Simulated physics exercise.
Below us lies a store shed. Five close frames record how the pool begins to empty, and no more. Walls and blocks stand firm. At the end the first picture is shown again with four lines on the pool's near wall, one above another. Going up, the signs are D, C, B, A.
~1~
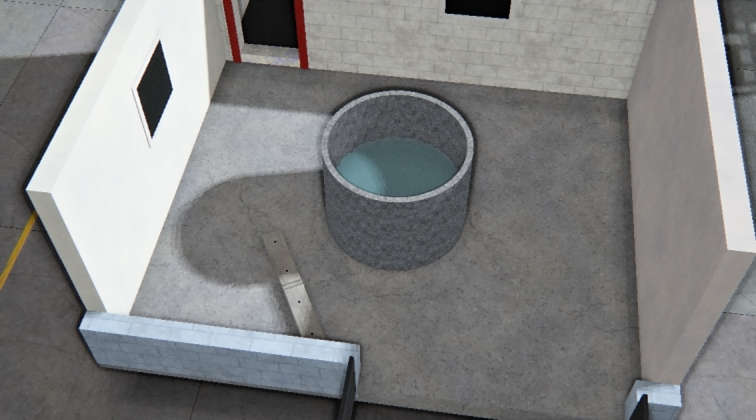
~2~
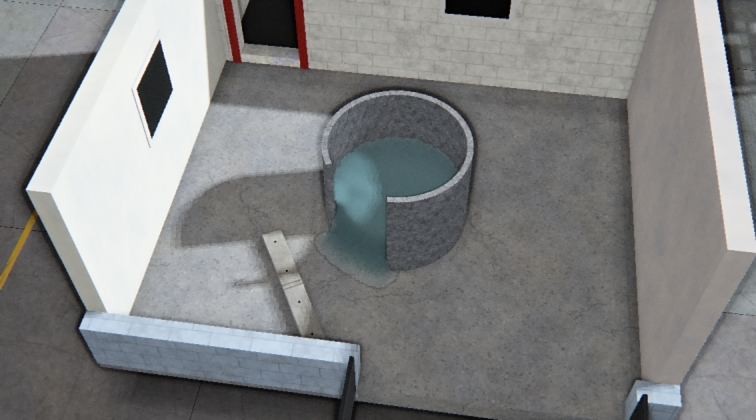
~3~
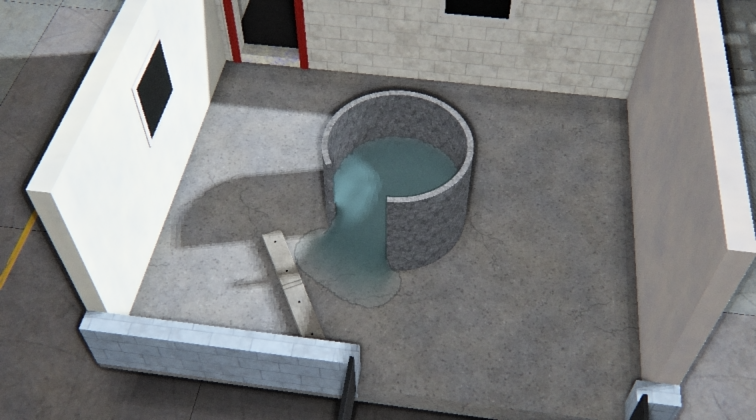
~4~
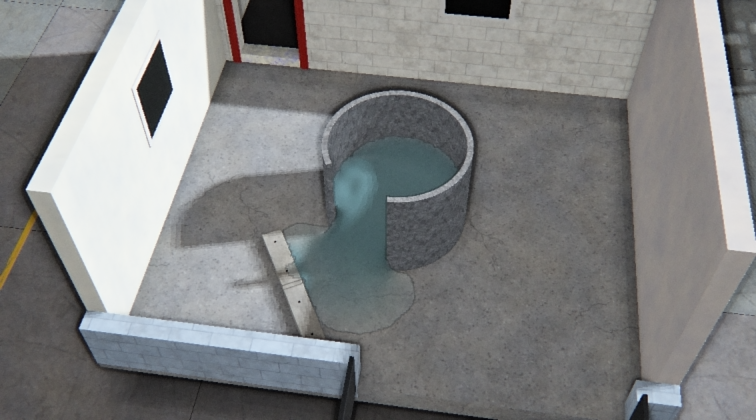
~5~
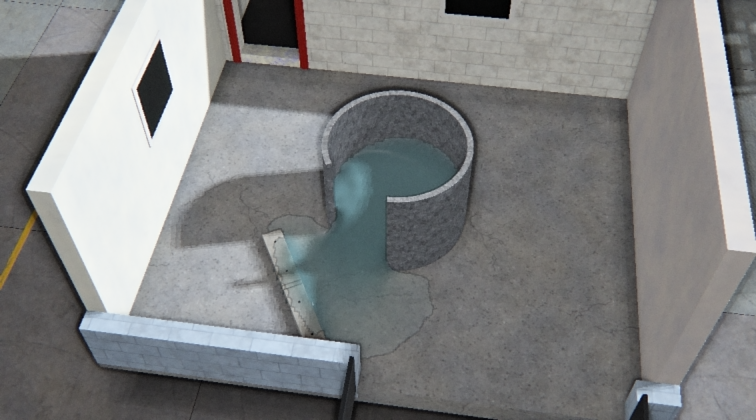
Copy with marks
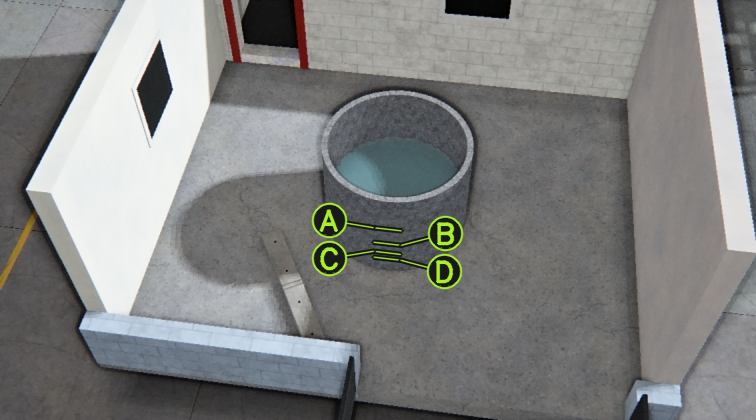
Store shed yard with water pouring through a gap in a round stone pool's wall, spreading across the floor around a plank.
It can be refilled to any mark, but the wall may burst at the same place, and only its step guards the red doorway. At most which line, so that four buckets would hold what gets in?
A will do.
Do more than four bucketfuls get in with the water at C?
No, that is safe.
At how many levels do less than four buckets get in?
All of the four.
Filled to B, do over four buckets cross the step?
No, not at all.
In lime, A at (387, 229); B at (387, 243); C at (387, 252); D at (387, 258); from the bottom up D, C, B, A.
With A, a splash gets over, under a bucket.
With B, nothing gets over.
With C, nothing gets over.
With D, nothing gets over.
